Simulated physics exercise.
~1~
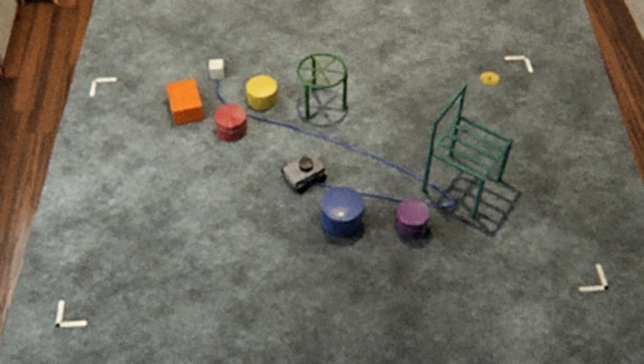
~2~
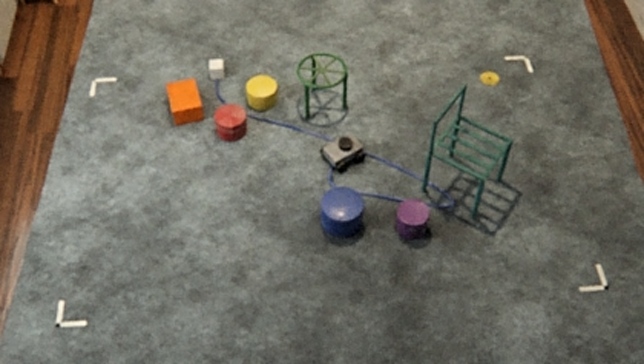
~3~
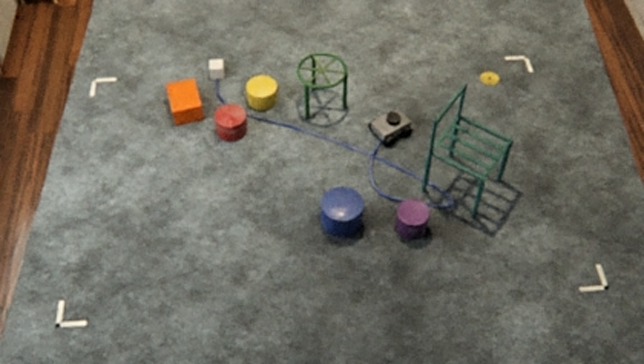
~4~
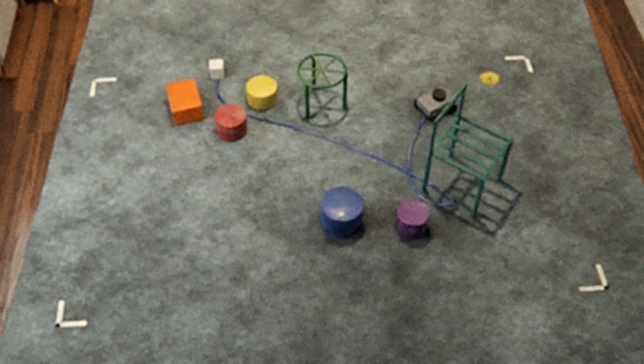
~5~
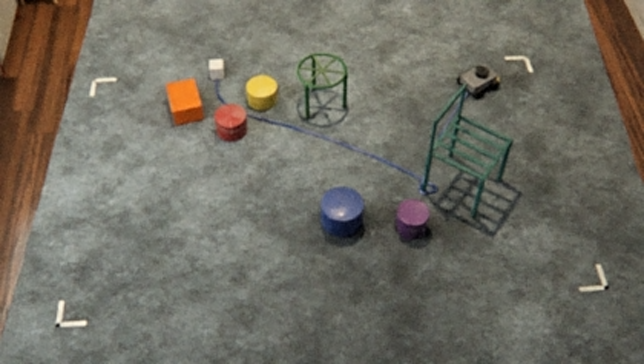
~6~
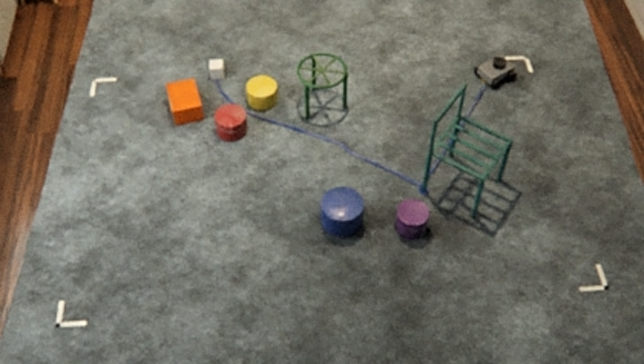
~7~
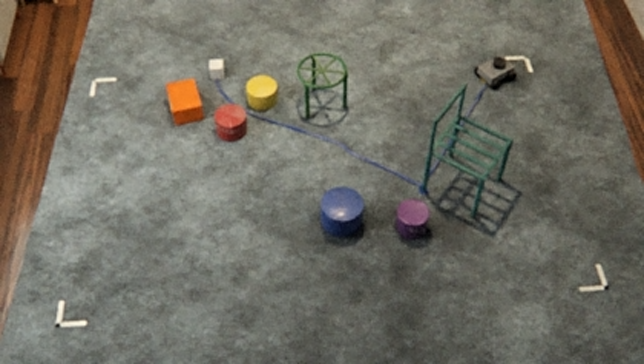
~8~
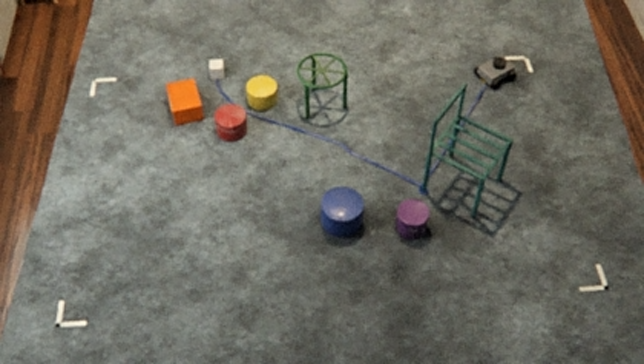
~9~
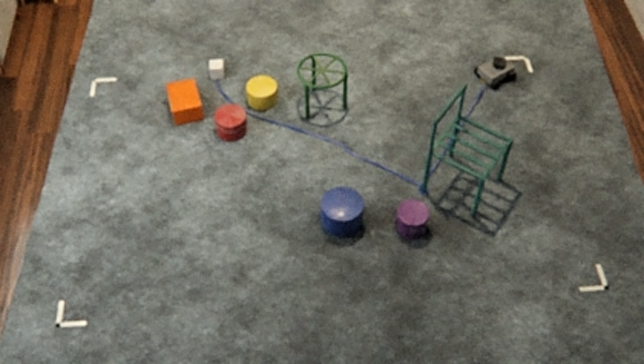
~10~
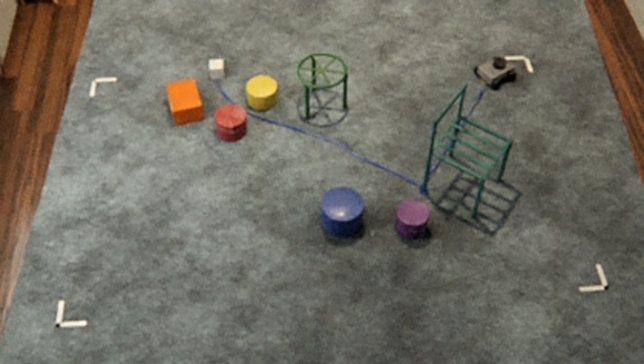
On a gray mat, a small cart trailing a blue lead drives to the upper-right yellow mark and stops.
